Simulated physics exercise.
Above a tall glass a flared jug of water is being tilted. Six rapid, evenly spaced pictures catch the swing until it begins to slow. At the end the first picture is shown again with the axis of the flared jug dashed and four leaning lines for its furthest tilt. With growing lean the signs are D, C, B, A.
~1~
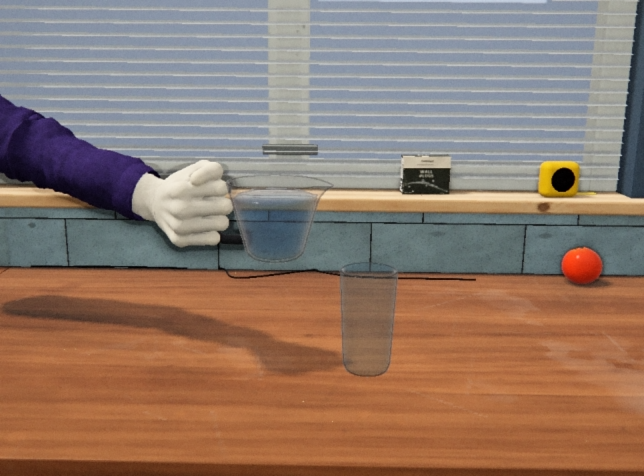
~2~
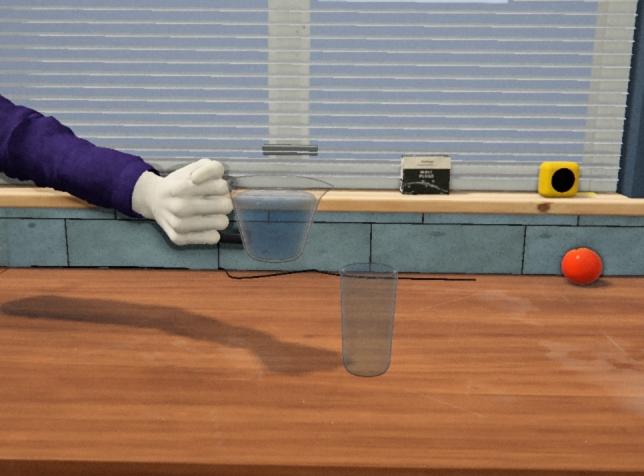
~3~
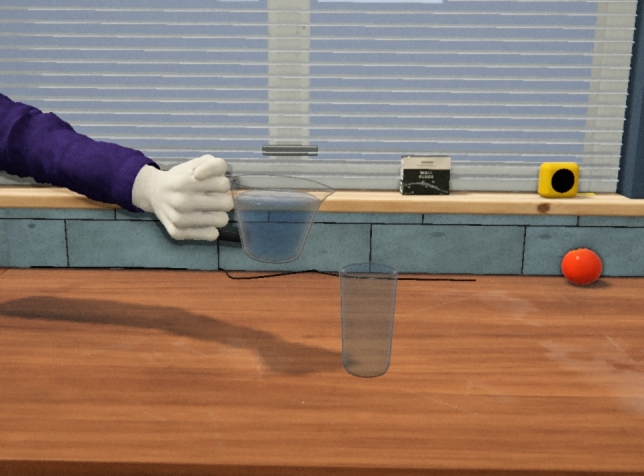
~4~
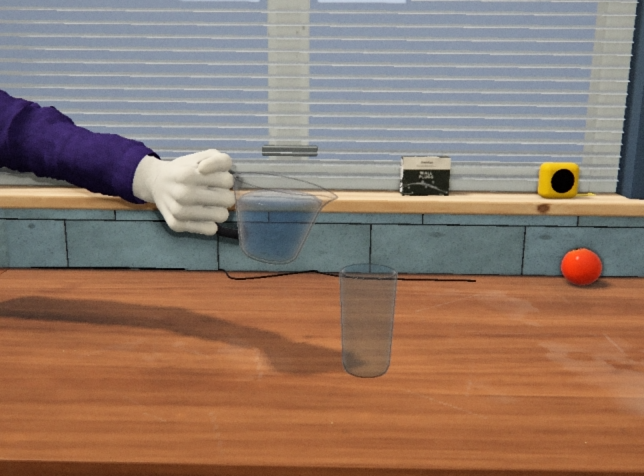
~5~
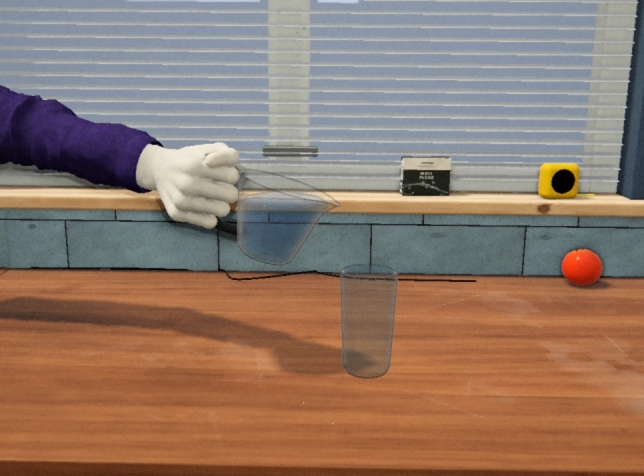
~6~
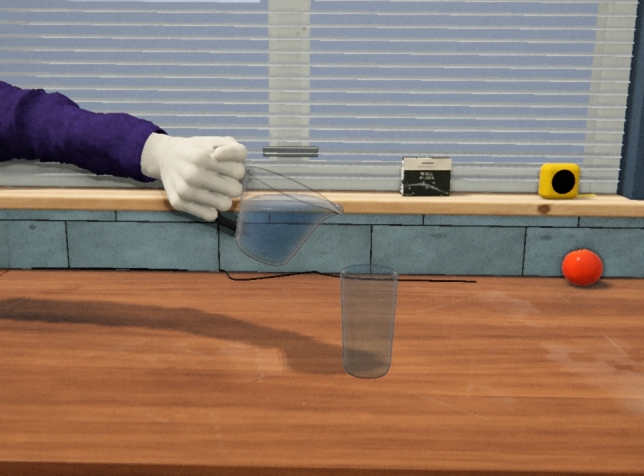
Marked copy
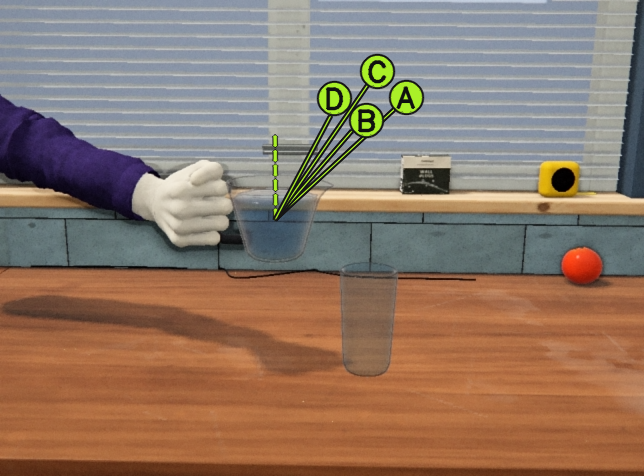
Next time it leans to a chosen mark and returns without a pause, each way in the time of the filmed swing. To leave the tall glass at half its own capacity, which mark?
Choose A.
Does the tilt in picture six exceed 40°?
No.
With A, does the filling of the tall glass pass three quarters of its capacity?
No, it does not.
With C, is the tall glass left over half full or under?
Under.
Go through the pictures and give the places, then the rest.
The first picture shows upright, lip at (332, 185); rim of the tall glass round (369, 269); nothing has left yet.
The second picture shows upright, lip at (333, 187); nothing has left yet.
The third picture shows tipped about 5°, lip at (335, 191); nothing has left yet.
The fourth picture shows tipped about 10°, lip at (337, 197); nothing has left yet.
The fifth picture shows tipped about 17°, lip at (340, 204); nothing has left yet.
The sixth picture shows tipped about 24°, lip at (341, 213); water is over the lip, down to (341, 213).
On the marked copy, A at (394, 109); B at (351, 131); C at (367, 85); D at (330, 116).
With A, the tall glass ends with about 50 % of what it can hold.
With B, the tall glass ends with about 38 % of what it can hold.
With C, the tall glass ends with about 26 % of what it can hold.
With D, the tall glass ends with about 16 % of what it can hold.
